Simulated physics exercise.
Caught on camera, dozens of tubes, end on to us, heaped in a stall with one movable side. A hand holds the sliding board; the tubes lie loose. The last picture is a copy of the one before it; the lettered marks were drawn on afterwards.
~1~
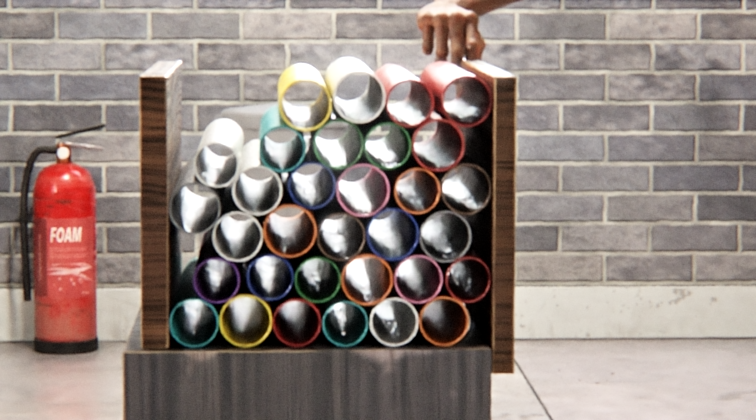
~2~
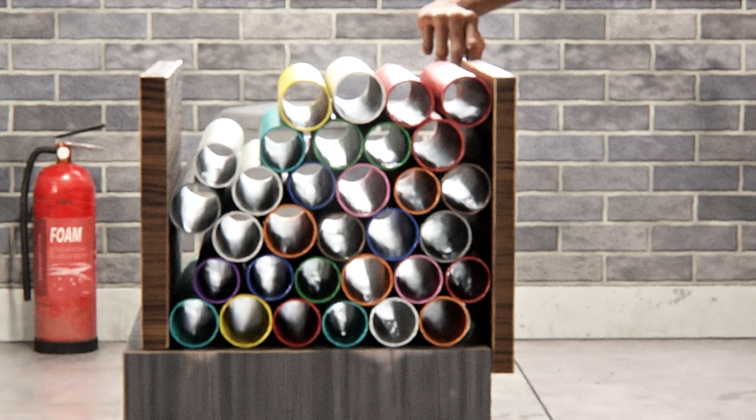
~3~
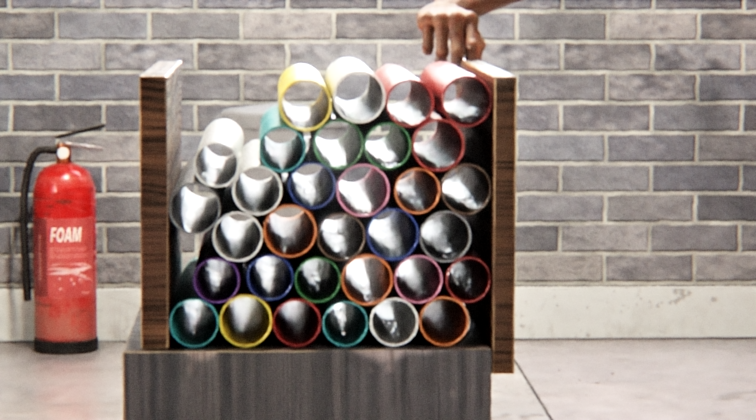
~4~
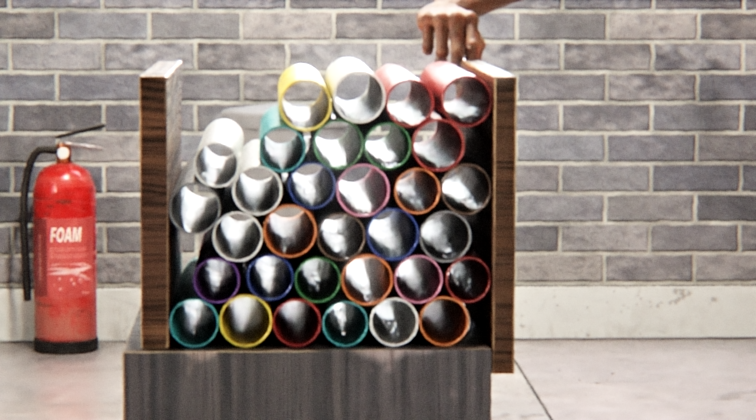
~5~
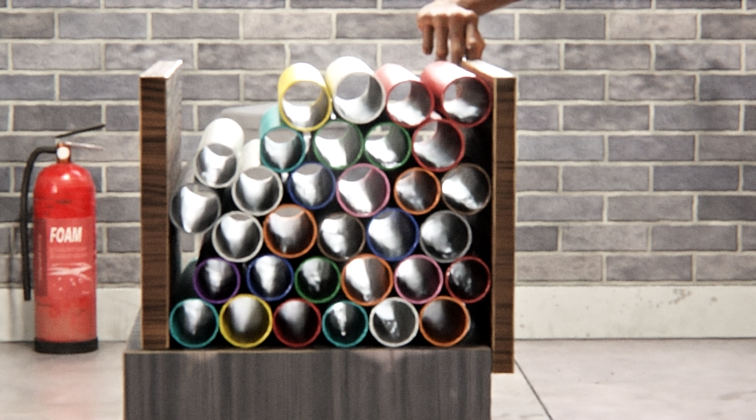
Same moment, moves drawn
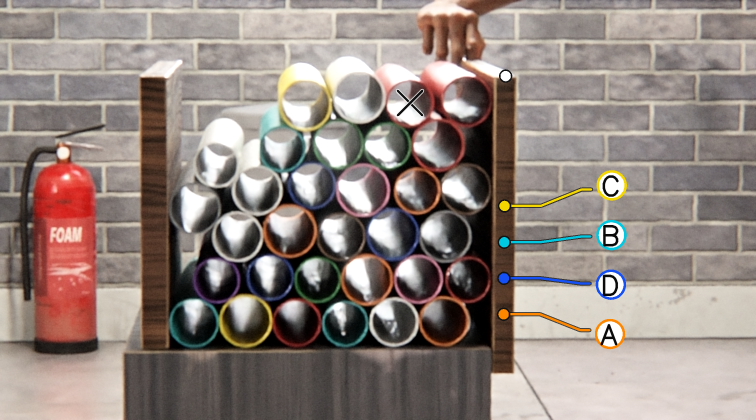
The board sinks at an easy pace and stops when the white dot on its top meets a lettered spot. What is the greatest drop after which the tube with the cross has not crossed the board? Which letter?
Down to C.
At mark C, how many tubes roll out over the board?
It comes to one.
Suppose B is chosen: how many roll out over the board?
The count is four.
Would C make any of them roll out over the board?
Yes, at C.
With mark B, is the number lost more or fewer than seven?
At B, fewer than seven.
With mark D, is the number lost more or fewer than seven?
It loses fewer than seven.
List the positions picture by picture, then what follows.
Side board (482, 203); a turquoise tube (194, 323); an orange tube (444, 321), in the first picture.
An orange tube (444, 321); a green tube (318, 280), in the second picture.
A brown tube (466, 189); a red tube (438, 145), in the third picture.
A green tube (339, 144); a white tube (359, 96), in the fourth picture.
Side board (482, 203); a turquoise tube (194, 323); an orange tube (444, 321), in the fifth picture.
On the marked copy, A at (504, 314); B at (504, 242); C at (505, 206); D at (504, 278); the cross at (410, 103); the white dot at (506, 76).
Taking C. A third of the way, top of the board (492, 139).
Two thirds of the way, top of the board (492, 205).
When it is over, top of the board (492, 205), one out over the board, the crossed one still inside.
As for the rest, A lets the crossed one out; B lets the crossed one out; D lets the crossed one out.
